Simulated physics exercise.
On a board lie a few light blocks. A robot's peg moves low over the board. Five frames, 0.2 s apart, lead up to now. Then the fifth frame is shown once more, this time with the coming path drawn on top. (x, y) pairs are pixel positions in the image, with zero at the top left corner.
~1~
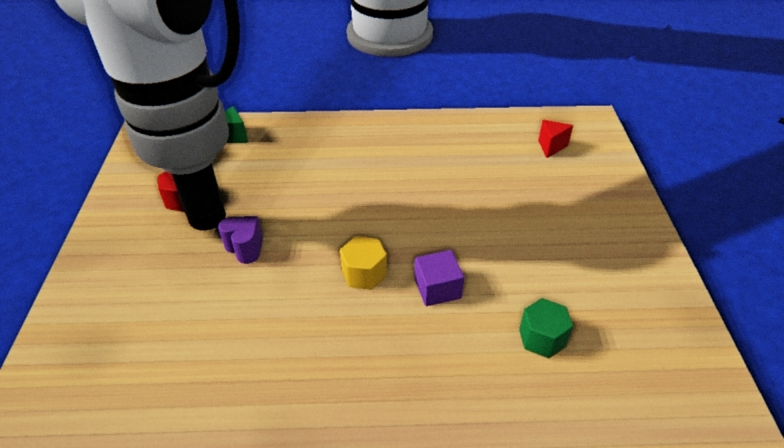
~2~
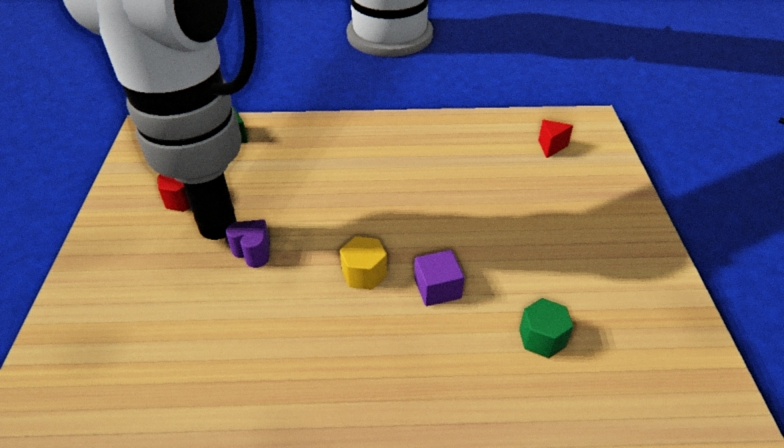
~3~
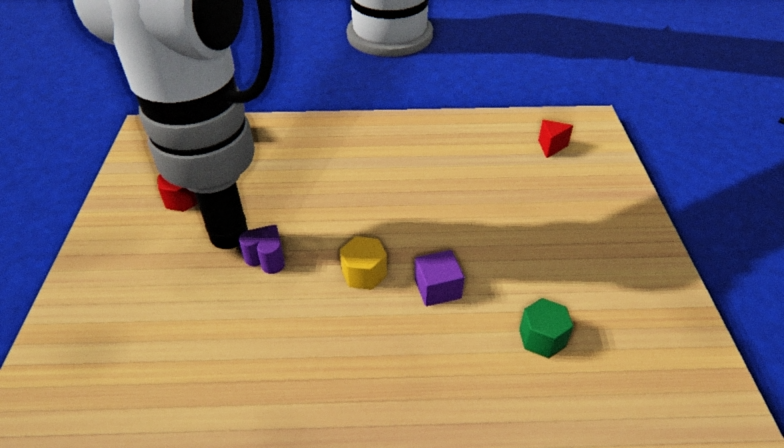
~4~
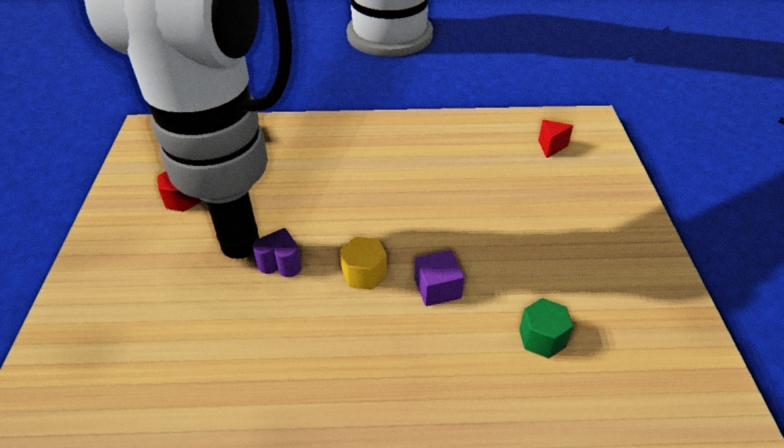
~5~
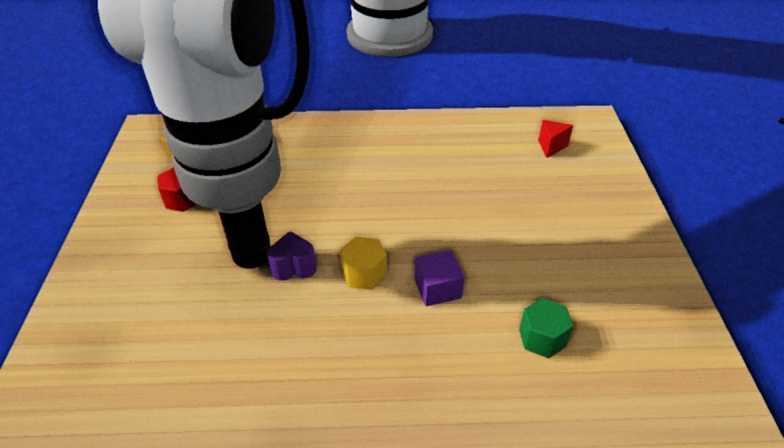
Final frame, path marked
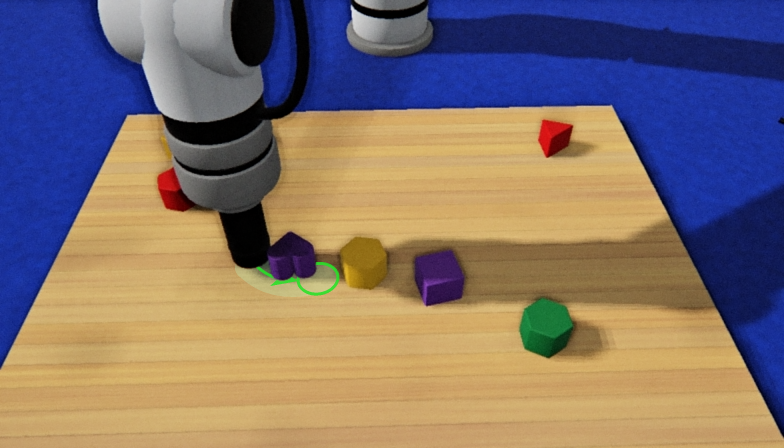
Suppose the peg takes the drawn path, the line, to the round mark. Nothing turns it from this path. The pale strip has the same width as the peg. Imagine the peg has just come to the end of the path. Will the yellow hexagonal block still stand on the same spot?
Final answer: No.
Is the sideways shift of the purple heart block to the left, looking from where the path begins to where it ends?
It seems so.
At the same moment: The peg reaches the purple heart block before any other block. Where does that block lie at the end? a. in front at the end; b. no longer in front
Answer: A.
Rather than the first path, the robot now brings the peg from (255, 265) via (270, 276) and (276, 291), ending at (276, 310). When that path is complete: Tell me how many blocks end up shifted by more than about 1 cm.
Displaced: One.
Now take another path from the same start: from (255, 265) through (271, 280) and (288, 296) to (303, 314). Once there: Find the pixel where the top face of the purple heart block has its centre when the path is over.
Close to (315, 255).
The drawn path runs from (255, 265) via (271, 276) and (294, 281), ending at (318, 278).
What follows on the original path. Halfway along, peg (280, 270); purple heart block (315, 249), turned 50° anticlockwise.
At the end, peg (317, 269); purple heart block (348, 242), turned 75° anticlockwise; yellow hexagonal block (384, 249), turned 15° clockwise.
